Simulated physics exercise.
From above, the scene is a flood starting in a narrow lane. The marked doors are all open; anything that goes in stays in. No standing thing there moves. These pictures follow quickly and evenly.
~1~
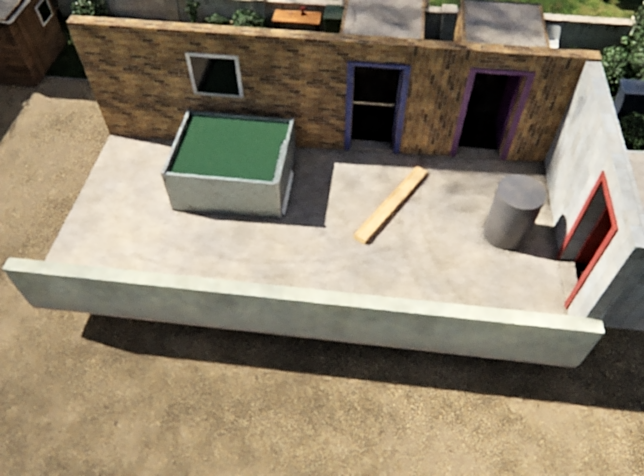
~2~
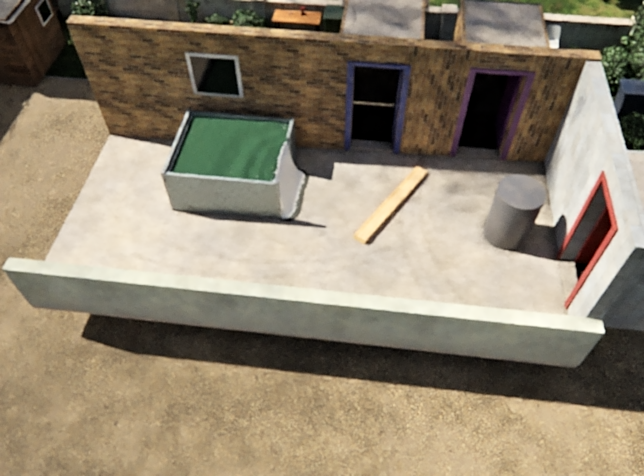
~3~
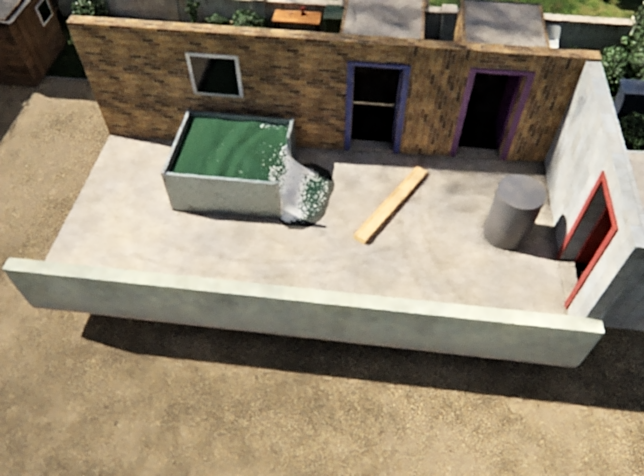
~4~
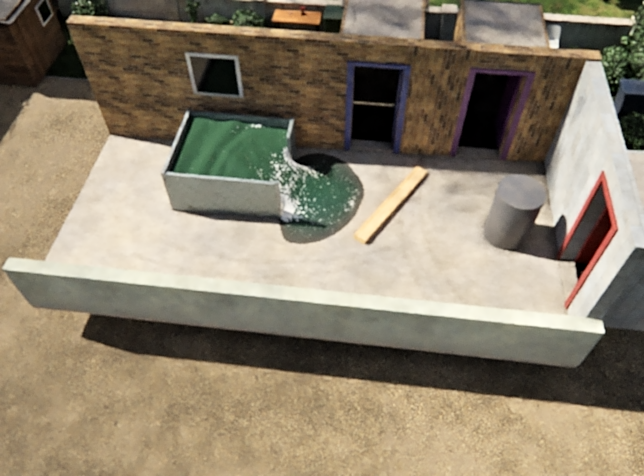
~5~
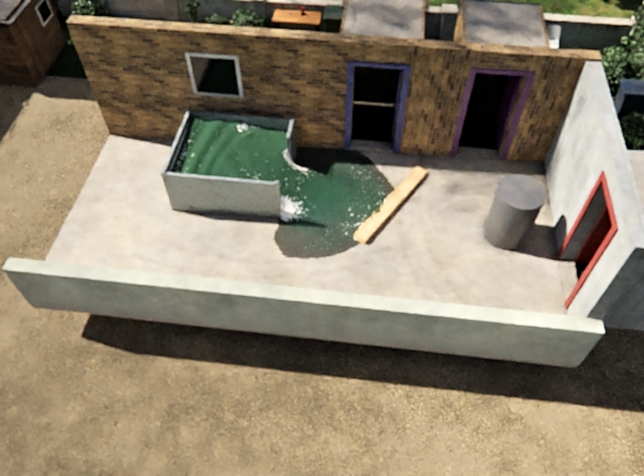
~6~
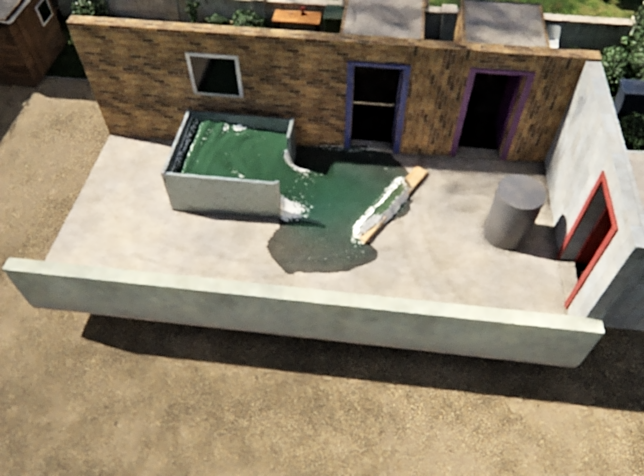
A roofless courtyard with a brick back wall and pale low front wall is seen from above by a still camera. An open tank of green water stands left of centre, with a wooden plank and a grey cylinder to its right, blue and purple doorways behind, and a red-framed opening at far right. Water pours from the tank's right side, spreads across the floor, and foams against the unmoving plank.
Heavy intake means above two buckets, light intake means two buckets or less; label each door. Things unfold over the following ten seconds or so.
Labels: Red door: Heavy, purple door: Heavy, blue door: Heavy.
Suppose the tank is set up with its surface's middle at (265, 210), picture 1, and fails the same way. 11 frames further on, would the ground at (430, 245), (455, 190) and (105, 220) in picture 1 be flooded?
The three spots read swamped, swamped, left dry.
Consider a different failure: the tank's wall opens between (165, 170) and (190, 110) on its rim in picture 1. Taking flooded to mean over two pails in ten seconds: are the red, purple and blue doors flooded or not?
At the doors, red never reaches it, purple never reaches it and blue never reaches it.
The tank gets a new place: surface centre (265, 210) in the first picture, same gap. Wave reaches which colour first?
The door in question is the red-painted one.
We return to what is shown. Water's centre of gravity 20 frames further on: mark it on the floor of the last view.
My guess is about (373, 211).
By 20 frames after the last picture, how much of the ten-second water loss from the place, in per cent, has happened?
Approximately 15 %.
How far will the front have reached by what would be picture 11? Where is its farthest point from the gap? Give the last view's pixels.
The wet point farthest out is around (509, 161).
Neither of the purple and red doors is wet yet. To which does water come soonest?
Result: The purple-painted one.
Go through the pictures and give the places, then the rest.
The first frame shows still water in the open tank at (231, 148).
In the second frame, water pours out at (283, 182) and has run to (284, 219).
In the third frame, water pours out at (283, 184) and has run to (328, 178).
In the fourth frame, water pours out at (283, 186) and has run to (360, 189).
In the fifth frame, the front is at (391, 191), out from the gap at (283, 186).
In the sixth frame, the front is at (407, 175), out from the gap at (283, 186).
A moment on, water covers 40 % of the floor; the red door not reached, the purple door wet at the sill, nothing in, the blue door under two buckets in.
Next, water covers 55 % of the floor; the red door wet at the sill, nothing in, the purple door under two buckets in, the blue door over two buckets in.
Then, water covers 60 % of the floor; the red door over two buckets in, the purple door under two buckets in, the blue door over two buckets in.
Later, water covers 75 % of the floor; the red door far over two buckets in, the purple door far over two buckets in, the blue door far over two buckets in.
In the end, water covers 90 % of the floor; the red door far over two buckets in, the purple door far over two buckets in, the blue door far over two buckets in.
